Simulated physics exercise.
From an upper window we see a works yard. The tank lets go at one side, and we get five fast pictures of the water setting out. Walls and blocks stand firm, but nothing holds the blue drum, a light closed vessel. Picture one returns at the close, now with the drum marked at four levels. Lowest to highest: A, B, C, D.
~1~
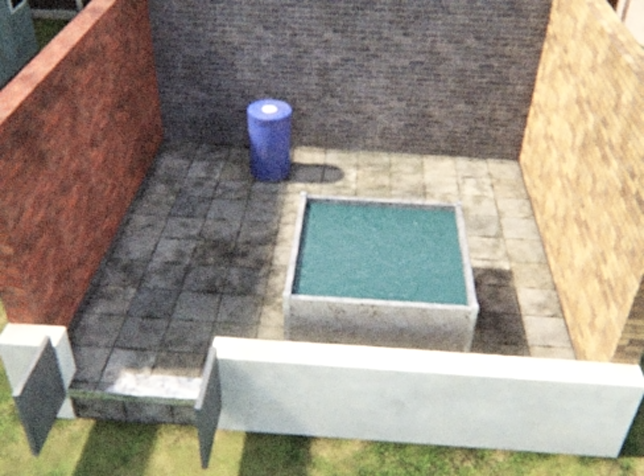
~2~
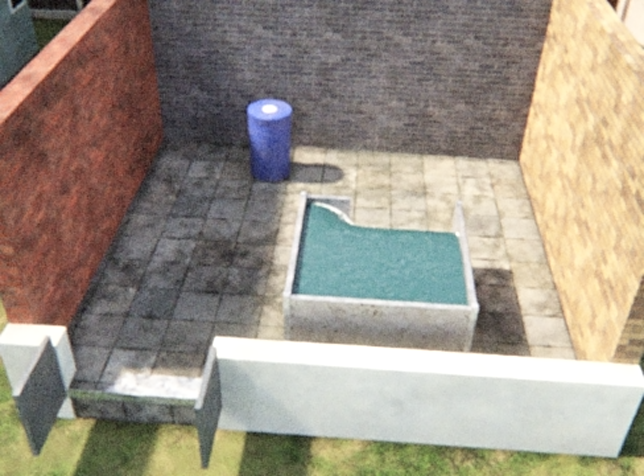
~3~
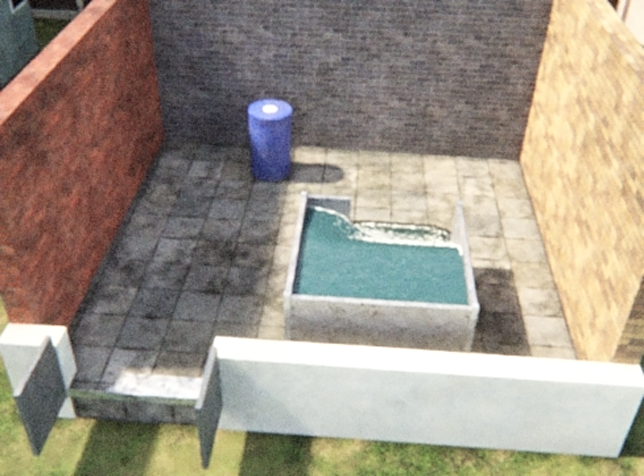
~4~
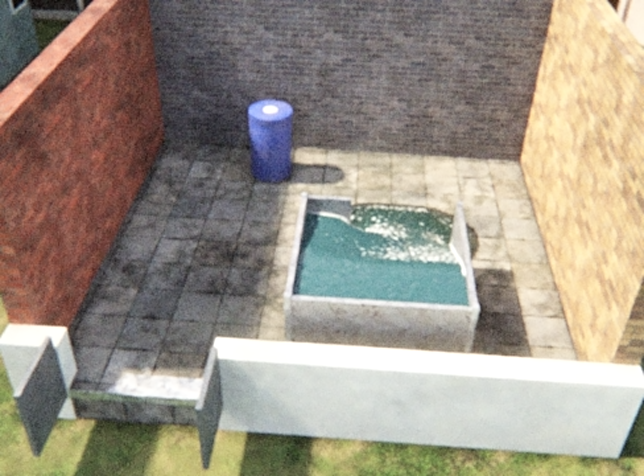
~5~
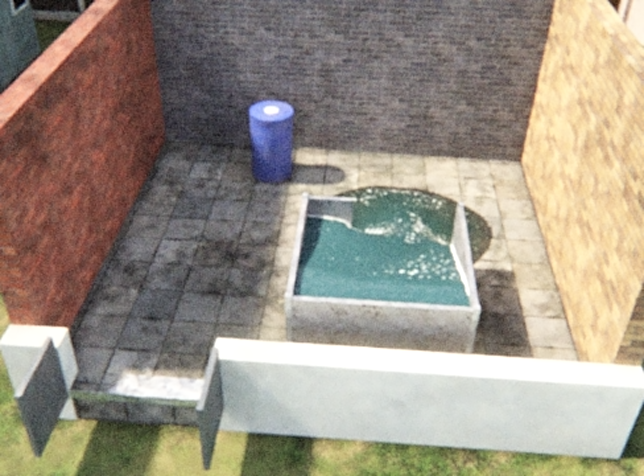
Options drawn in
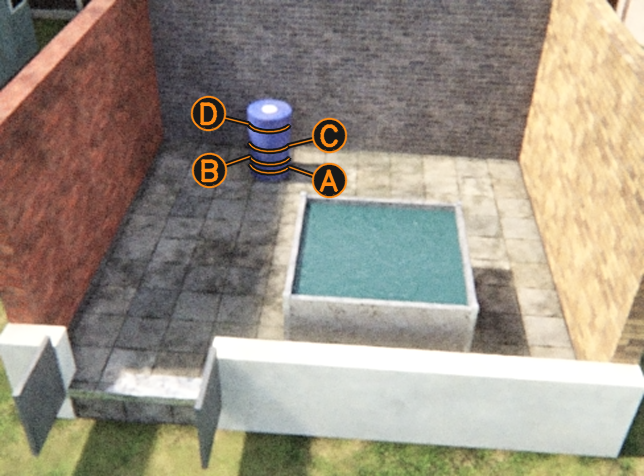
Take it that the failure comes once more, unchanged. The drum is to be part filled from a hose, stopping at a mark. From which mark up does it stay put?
Use mark B.
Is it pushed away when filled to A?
Yes, that goes wrong.
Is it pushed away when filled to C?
No, not at all.
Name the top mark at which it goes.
The answer is A.
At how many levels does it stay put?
Three of them.
In orange, A at (267, 172); B at (267, 164); C at (267, 151); D at (266, 131); from the bottom up A, B, C, D.
With A, it is pushed about its own width away.
With B, it does not move.
With C, it does not move.
With D, it does not move.
